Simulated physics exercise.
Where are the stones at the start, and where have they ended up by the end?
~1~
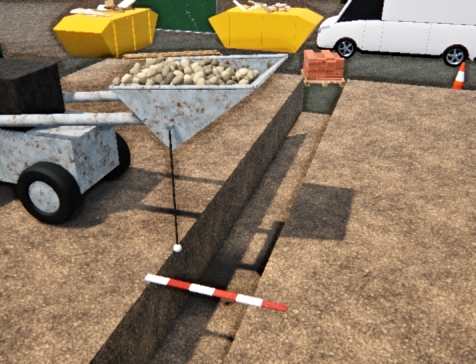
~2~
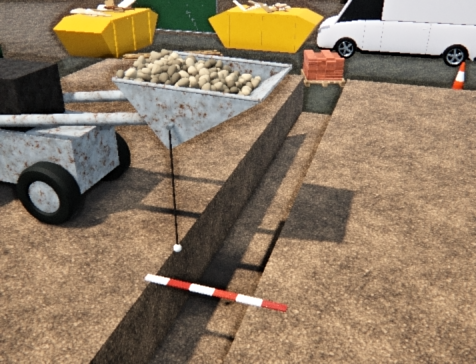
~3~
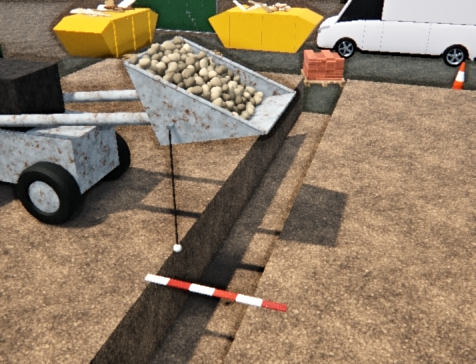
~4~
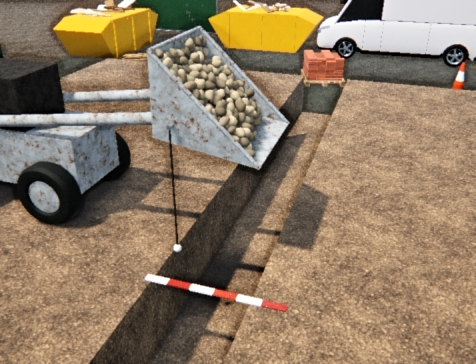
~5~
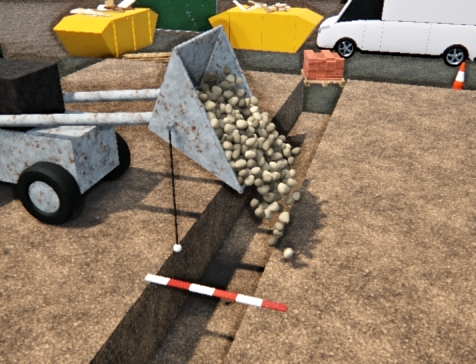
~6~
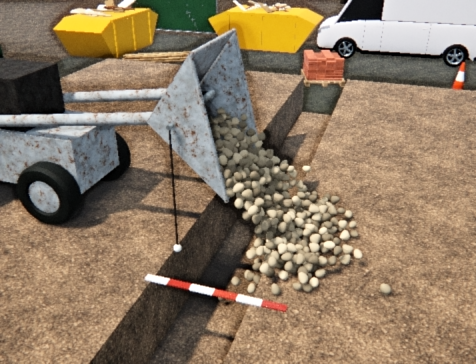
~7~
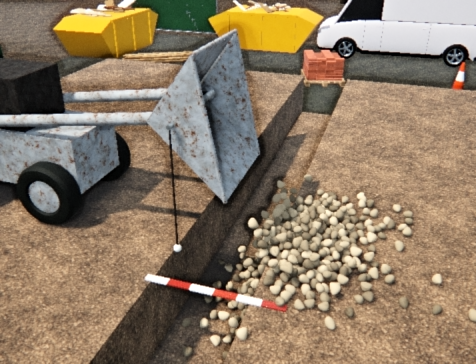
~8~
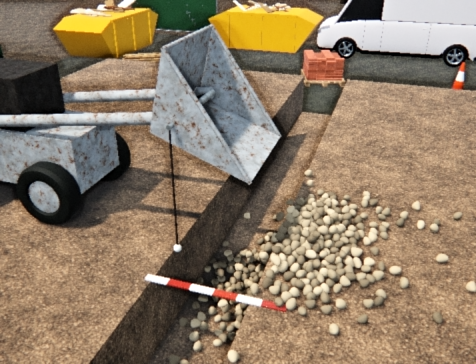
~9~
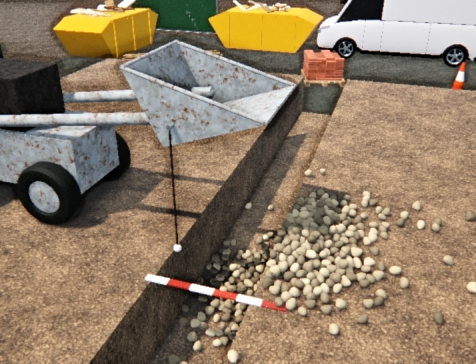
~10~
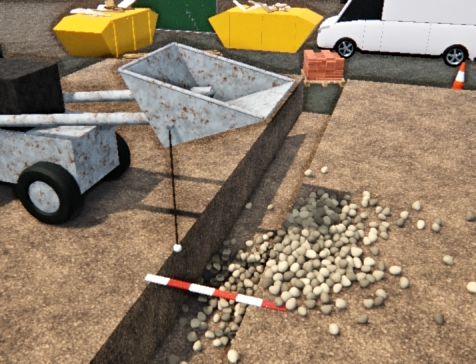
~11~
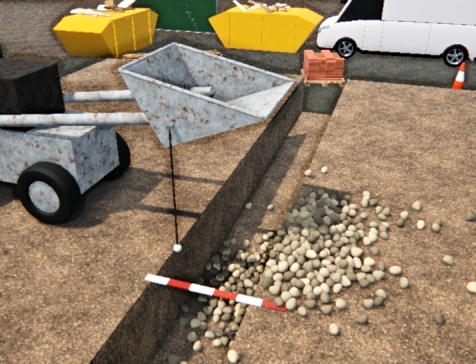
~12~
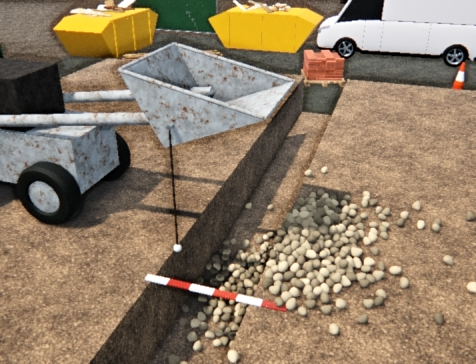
At the start the stones are heaped in the raised metal bucket at the upper left. By the end they lie lower and further right, partly in the trench near the striped pole and partly scattered on the ground beyond it.
